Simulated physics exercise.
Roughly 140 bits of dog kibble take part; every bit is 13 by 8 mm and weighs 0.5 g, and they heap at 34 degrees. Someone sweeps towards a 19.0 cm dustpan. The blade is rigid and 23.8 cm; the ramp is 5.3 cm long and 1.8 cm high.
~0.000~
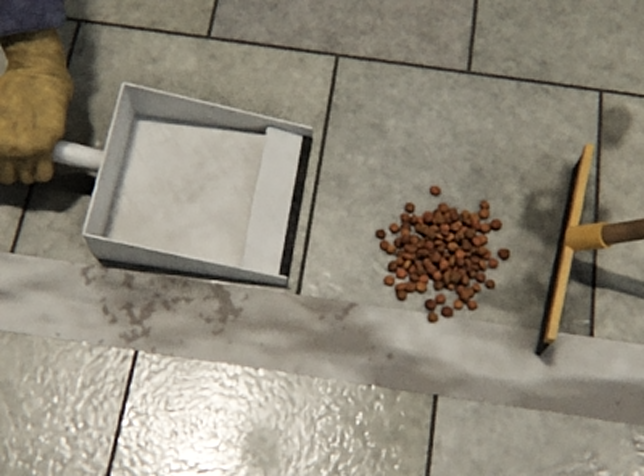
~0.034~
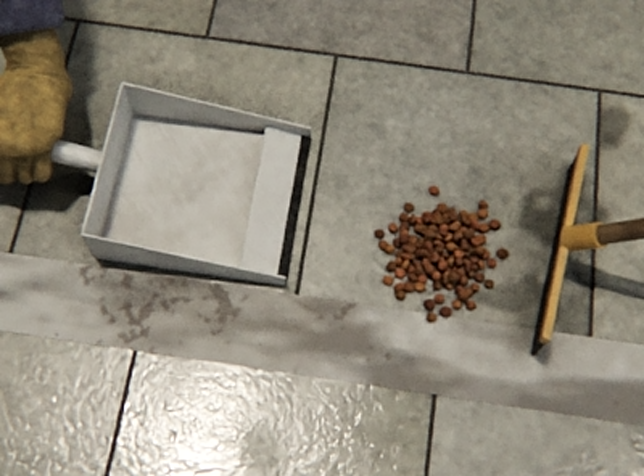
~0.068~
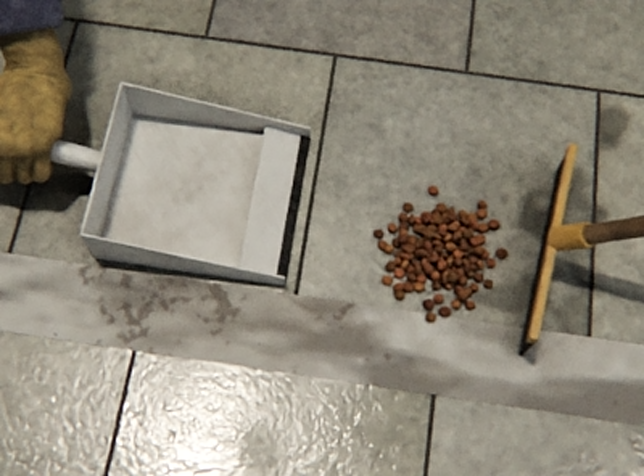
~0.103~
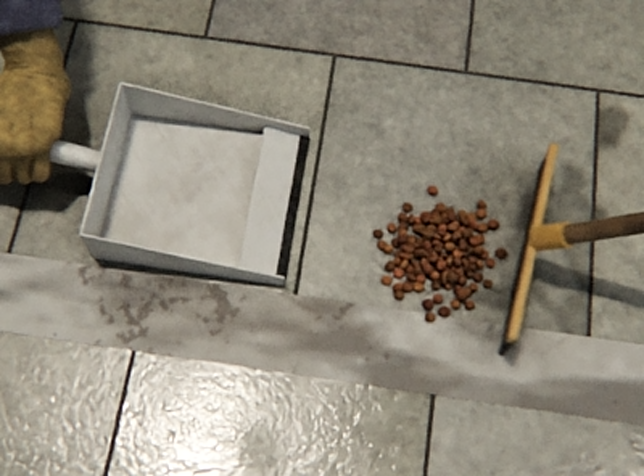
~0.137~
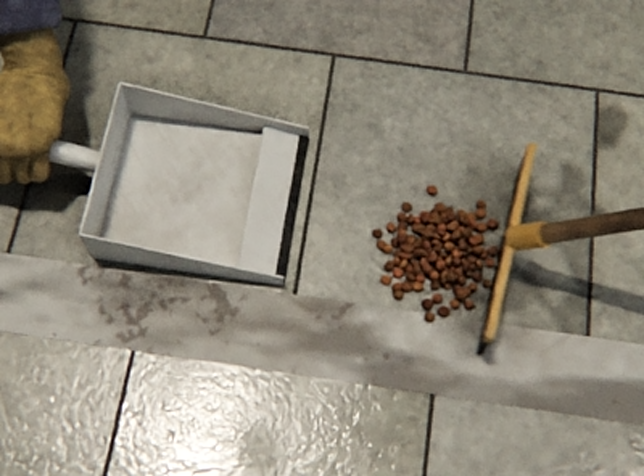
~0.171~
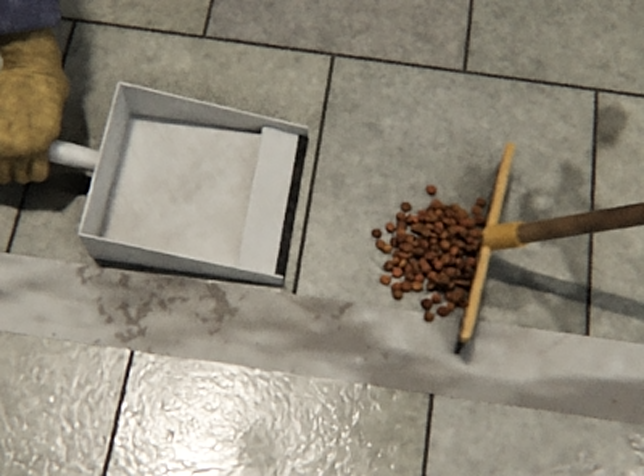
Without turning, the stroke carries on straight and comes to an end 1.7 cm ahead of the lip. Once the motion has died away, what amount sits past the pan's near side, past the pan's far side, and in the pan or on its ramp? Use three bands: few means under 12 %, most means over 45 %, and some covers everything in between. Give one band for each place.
Near side: Some, far side: Few, pan: Some.
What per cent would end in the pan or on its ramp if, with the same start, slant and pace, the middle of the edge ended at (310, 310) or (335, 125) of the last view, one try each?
Some 10 and 30 per cent.
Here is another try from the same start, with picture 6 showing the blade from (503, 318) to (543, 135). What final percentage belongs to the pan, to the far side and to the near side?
Pan 30, far 5, near 5.
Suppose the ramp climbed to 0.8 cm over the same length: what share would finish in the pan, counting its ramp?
30 %.
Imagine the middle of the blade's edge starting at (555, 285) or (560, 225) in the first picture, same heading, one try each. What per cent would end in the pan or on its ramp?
I'd put it near 15 per cent for the first and near 30 per cent for the second.
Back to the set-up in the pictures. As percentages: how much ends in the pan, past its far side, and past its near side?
Near: 15; far: 0; pan: 20 (percent).
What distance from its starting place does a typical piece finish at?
I'd say close to 16 cm.
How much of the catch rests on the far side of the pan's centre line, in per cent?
Something like 20 in a hundred.
After 0.31 s, middle of the blade 12 cm from the lip; 0 % over the lip, far side 0 %, near side 10 %.
After 0.41 s, middle of the blade 5 cm from the lip; 0 % over the lip, far side 0 %, near side 15 %.
Then, at 0.64 s, middle of the blade 3 cm from the lip; 25 % over the lip, far side 0 %, near side 15 %.
In the end, at 1.1 s, near side 15 %, far side 0 %, pan 20 %, in front of the lip or behind the blade 60 %.
